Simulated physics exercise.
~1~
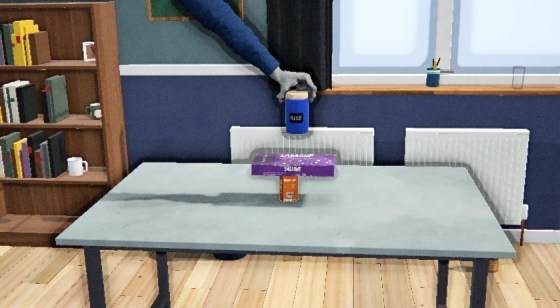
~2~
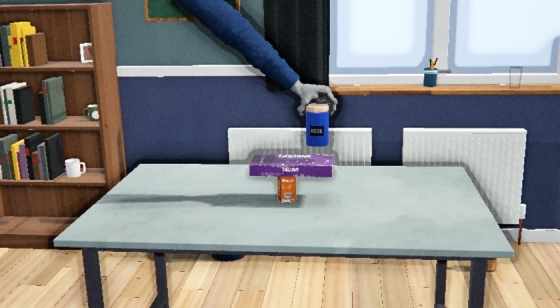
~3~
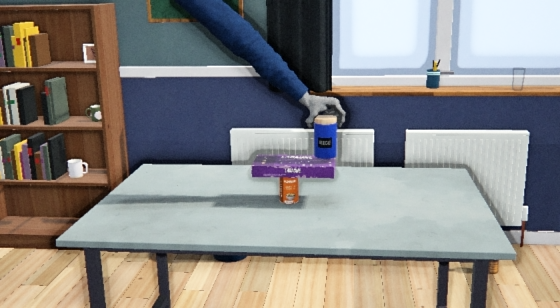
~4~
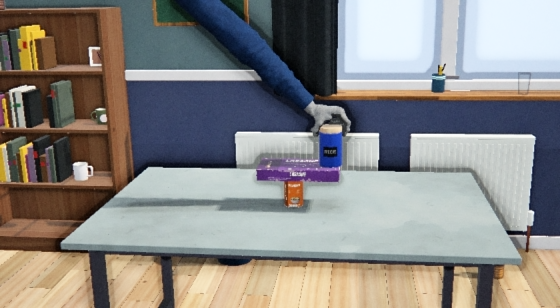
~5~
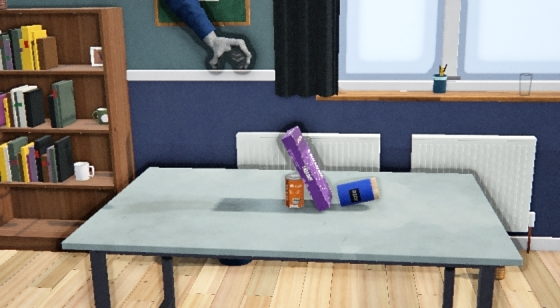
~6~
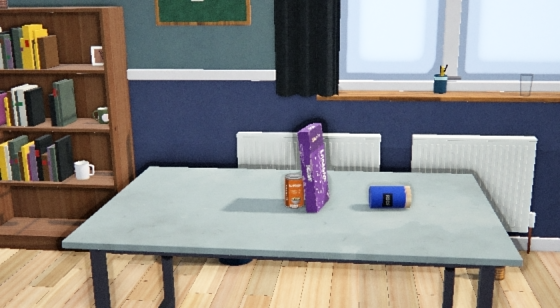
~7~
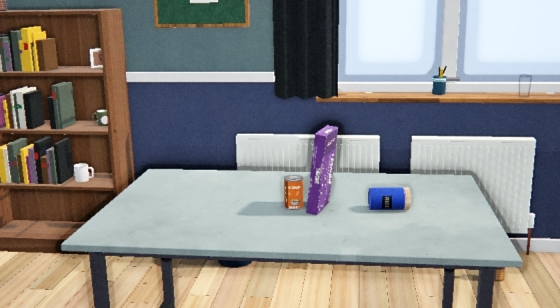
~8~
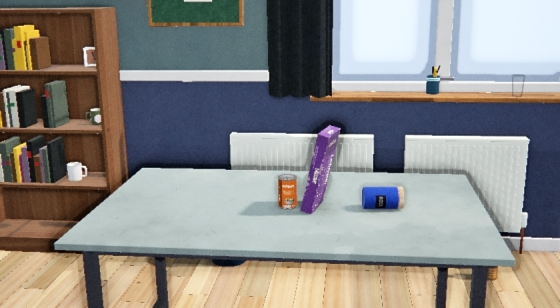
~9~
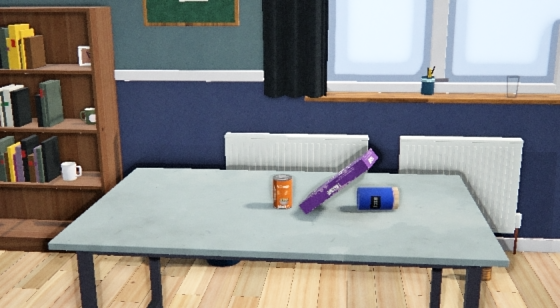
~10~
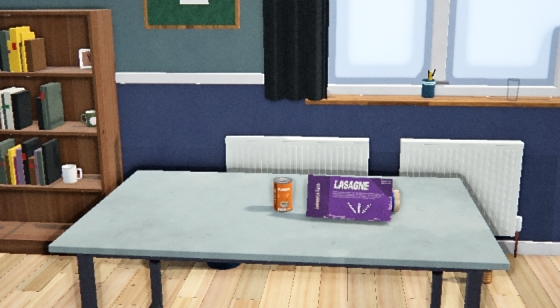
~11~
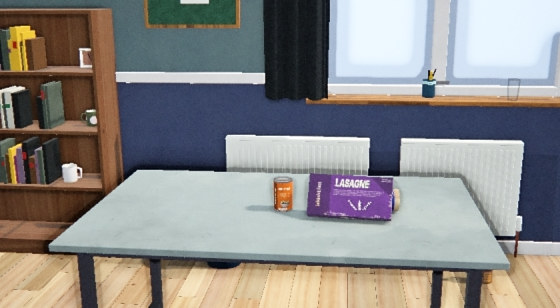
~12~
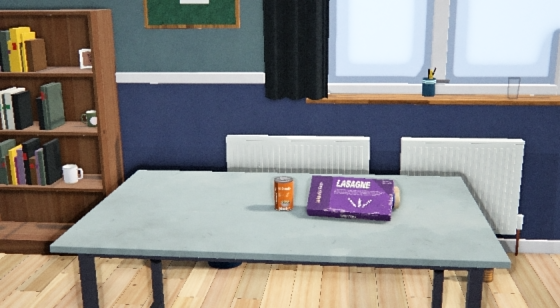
In a room with dark blue walls, a slightly swaying camera faces a pale grey-green table, with a bookshelf on the left and white radiators beneath a window behind. A purple lasagne packet lies across a small orange tin, while a gloved hand at the end of a blue-sleeved arm holds a blue jar above. The hand lowers the jar onto the packet's right end and draws back. The packet tips, and the jar drops onto its side to the right. The packet stands on end beside the tin, leans right, then falls flat, hiding the jar, while the tin stays upright.
